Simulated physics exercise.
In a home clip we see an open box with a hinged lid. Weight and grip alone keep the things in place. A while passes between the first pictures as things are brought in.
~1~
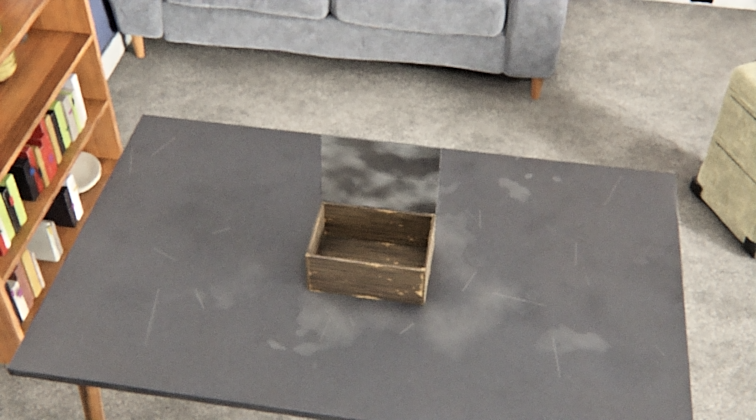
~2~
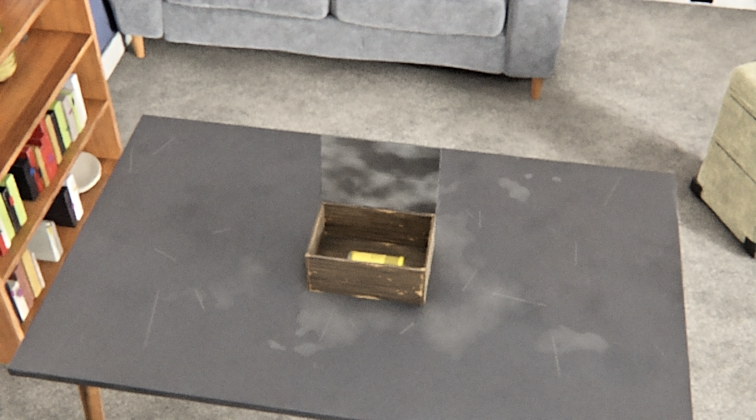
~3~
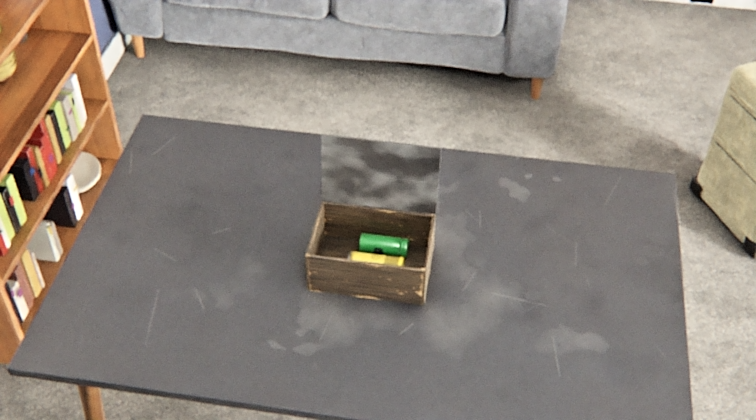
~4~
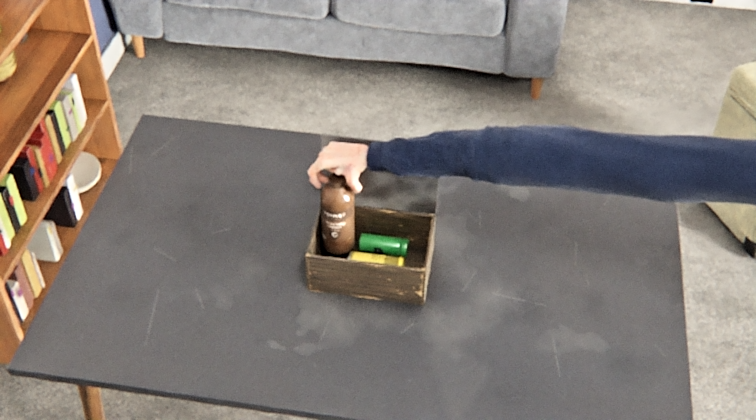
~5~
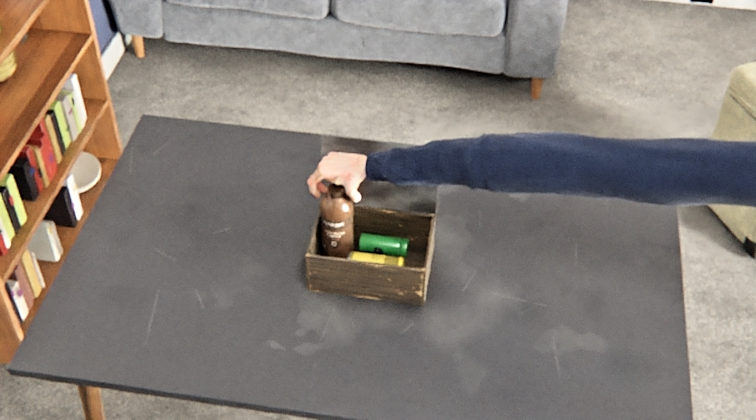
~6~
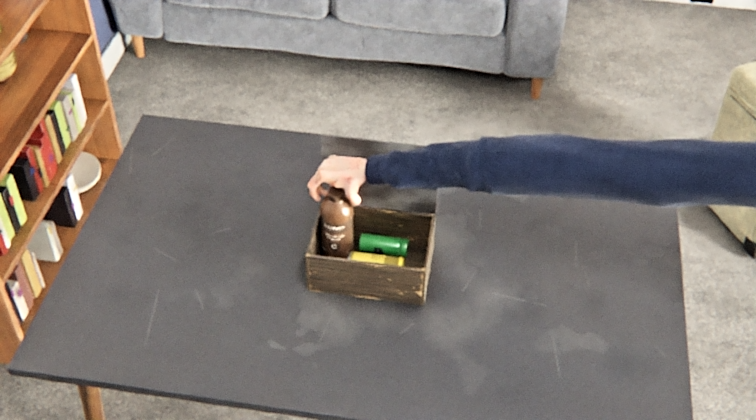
On a dark table in a living room, an open wooden box is empty, then holds a yellow item and a green cylindrical container; a hand lowers a brown bottle slightly into its left side and keeps hold of it.
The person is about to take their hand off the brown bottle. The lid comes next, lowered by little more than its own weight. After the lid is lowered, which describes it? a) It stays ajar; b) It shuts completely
a, it stays ajar.
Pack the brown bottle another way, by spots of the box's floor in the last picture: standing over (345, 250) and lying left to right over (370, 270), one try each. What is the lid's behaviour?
First time round it won't go down, and second time round it drops into place.
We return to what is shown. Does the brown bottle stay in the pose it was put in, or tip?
Result: The brown bottle leans over.
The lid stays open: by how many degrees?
Roughly 30°.
Then, 1.30 s on from there, lid 76° above the rim.
Then, 1.90 s on from there, lid 44° above the rim; brown bottle turned 18° from how it was put near (334, 232).
Then, 3.10 s on from there, lid 28° above the rim; brown bottle turned 34° from how it was put near (332, 242).
In the end, lid 28° above the rim; moved from the start, brown bottle; the other 2 unmoved. At the end, from the last picture's camera, brown bottle near (332, 242).
